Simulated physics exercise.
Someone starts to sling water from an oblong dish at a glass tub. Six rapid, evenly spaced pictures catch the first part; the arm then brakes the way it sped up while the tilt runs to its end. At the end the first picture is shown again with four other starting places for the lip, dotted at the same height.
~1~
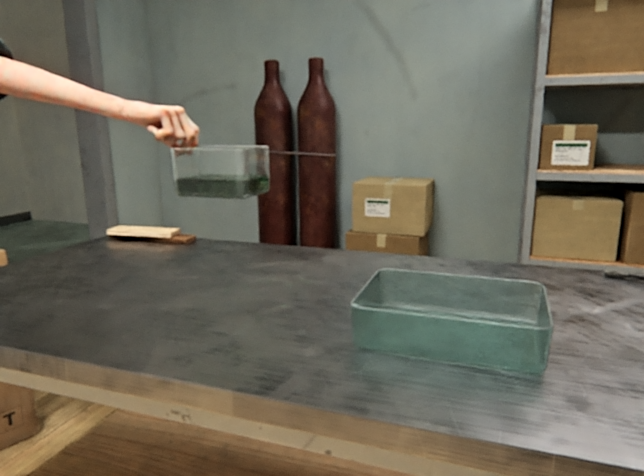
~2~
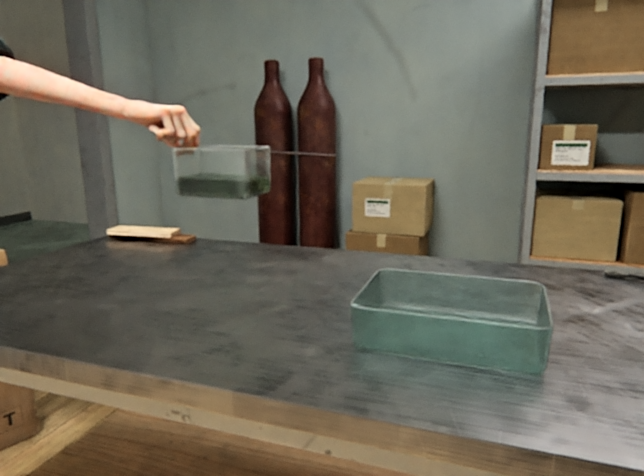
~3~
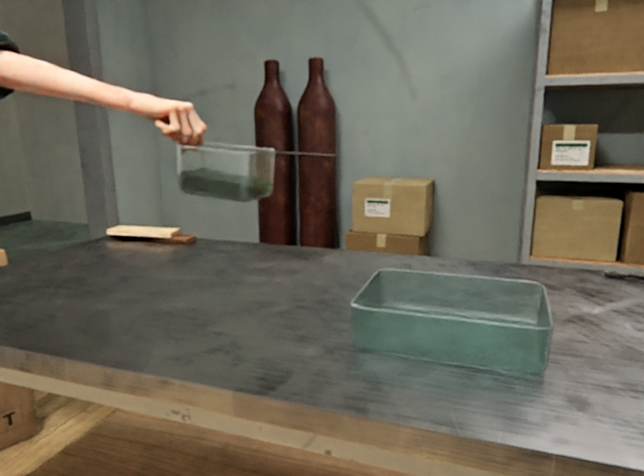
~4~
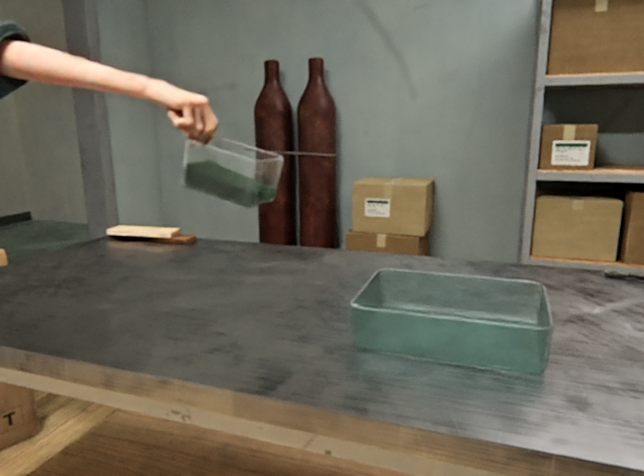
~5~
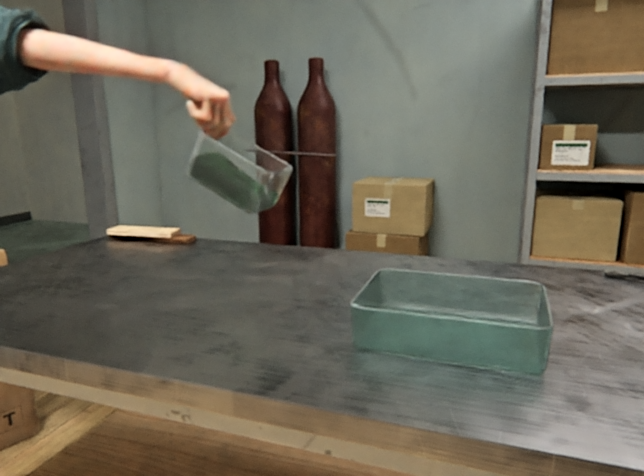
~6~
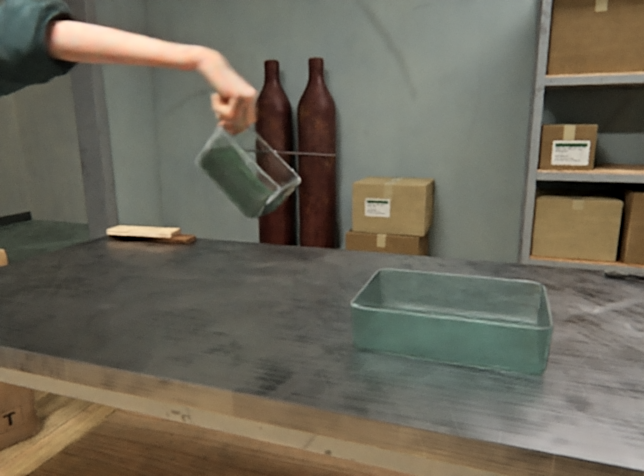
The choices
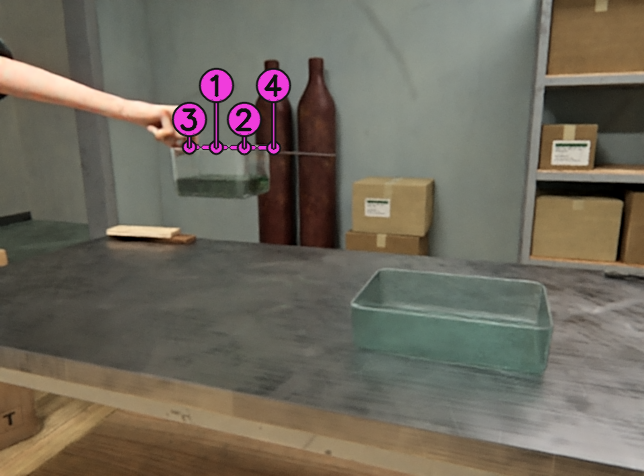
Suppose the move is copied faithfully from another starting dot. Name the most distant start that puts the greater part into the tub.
Spot 4 just does it.
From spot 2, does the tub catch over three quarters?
No, less.
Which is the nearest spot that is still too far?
It is 2.
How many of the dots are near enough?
One.
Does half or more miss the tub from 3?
Yes, it does.
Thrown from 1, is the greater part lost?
Yes.
On the marked copy, 1 at (216, 147); 2 at (244, 147); 3 at (189, 147); 4 at (273, 147).
With 1, about 0 % lands in the tub, 99 % falls short.
With 2, about 25 % lands in the tub, 68 % falls short and 7 % goes beside or beyond.
With 3, about 0 % lands in the tub, 100 % falls short.
With 4, about 81 % lands in the tub, 6 % falls short and 13 % goes beside or beyond.
